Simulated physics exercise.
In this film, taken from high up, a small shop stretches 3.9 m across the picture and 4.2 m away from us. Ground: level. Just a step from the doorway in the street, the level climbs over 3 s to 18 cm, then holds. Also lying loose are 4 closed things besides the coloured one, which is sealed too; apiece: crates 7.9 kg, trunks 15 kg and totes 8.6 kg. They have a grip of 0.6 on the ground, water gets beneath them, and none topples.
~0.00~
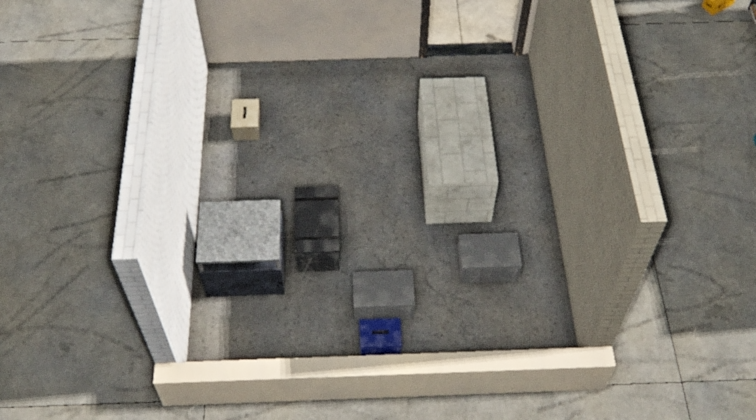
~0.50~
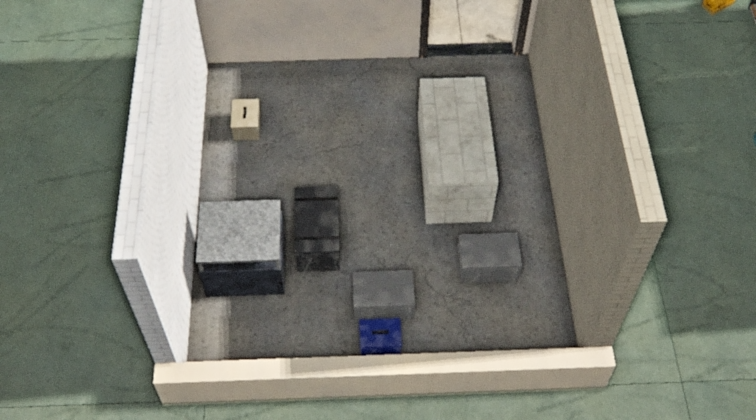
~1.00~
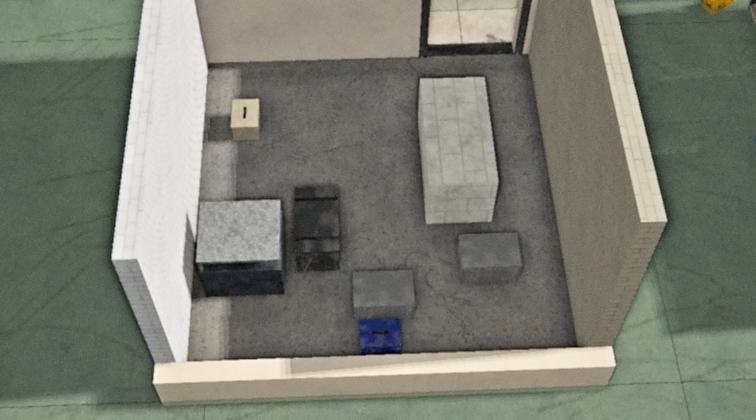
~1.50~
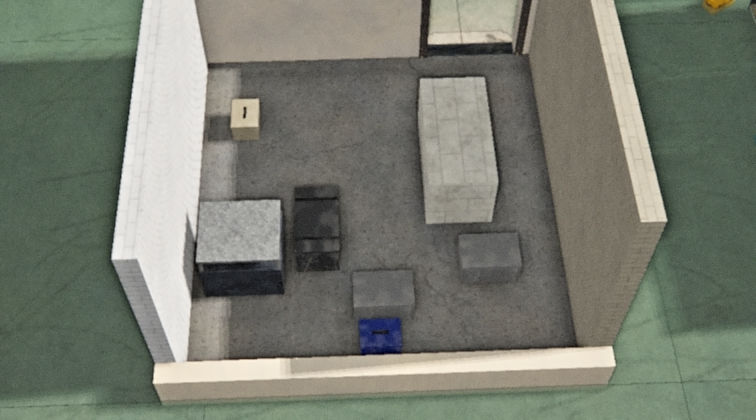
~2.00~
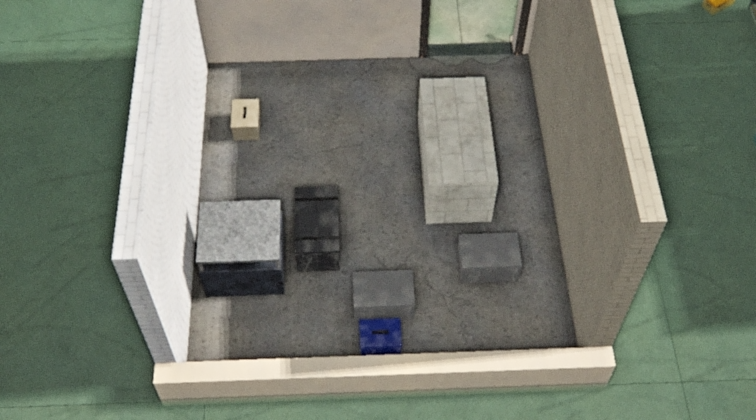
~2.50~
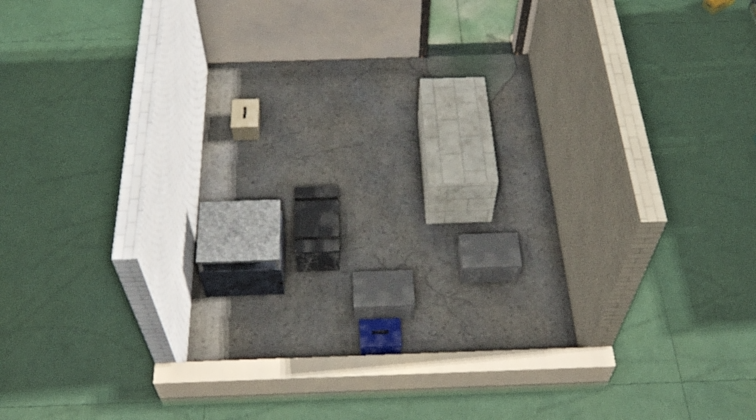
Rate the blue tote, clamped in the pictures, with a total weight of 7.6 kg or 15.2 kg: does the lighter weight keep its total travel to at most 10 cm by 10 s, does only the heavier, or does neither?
Only the heavier does.
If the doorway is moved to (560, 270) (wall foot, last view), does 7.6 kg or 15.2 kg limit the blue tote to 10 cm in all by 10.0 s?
Result: The heavier mass is required.
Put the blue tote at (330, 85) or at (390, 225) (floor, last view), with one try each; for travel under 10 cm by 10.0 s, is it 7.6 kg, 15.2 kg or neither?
For the first start the lighter one suffices; for the second the lighter one suffices.
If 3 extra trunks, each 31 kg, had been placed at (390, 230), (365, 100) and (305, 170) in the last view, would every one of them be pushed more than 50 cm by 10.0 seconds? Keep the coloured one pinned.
Answer by position: Inside the range; inside the range; inside the range.
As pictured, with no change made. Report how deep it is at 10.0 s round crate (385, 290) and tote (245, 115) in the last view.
Depths: Near 5 cm, then near 6 cm.
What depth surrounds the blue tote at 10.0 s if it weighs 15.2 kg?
About 6 cm.
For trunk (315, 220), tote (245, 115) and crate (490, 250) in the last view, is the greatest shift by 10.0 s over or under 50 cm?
Well, that's below half a metre, below half a metre, and beyond half a metre.
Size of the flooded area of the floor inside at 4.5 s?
Near 5.0 m2 in all.
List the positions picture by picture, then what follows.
In the first picture, the blue tote at (380, 333) rests on the ground; water covers 0.0 m2; 0 of 5 have shifted.
In the second picture, the blue tote at (380, 333) rests on the ground; 0.0 m2 under water; 0 of 5 have shifted.
In the third picture, the blue tote at (380, 333) rests on the ground; water covers 0.0 m2; 0 of 5 have shifted.
In the fourth picture, the blue tote at (380, 333), on the bottom; 0.0 m2 under water; 0 of 5 have shifted.
In the fifth picture, the blue tote at (380, 333), on the bottom; 0.1 m2 under water; 0 of 5 have shifted.
In the sixth picture, the blue tote at (380, 333), on the bottom; water covers 0.6 m2; 0 of 5 have shifted.
After 3.5 s the blue tote would be 0 cm from its start with 7.6 kg and 0 cm from its start with 15.2 kg; 0 cm of water round it then.
After 4.5 s the blue tote would be 0 cm from its start with 7.6 kg and 0 cm from its start with 15.2 kg; 0 cm of water round it then.
After 7.0 s the blue tote would be 0 cm from its start with 7.6 kg and 0 cm from its start with 15.2 kg; 4 cm of water round it then.
After 10.0 s the blue tote would be 62 cm from its start with 7.6 kg and 0 cm from its start with 15.2 kg; 6 cm of water round it then.
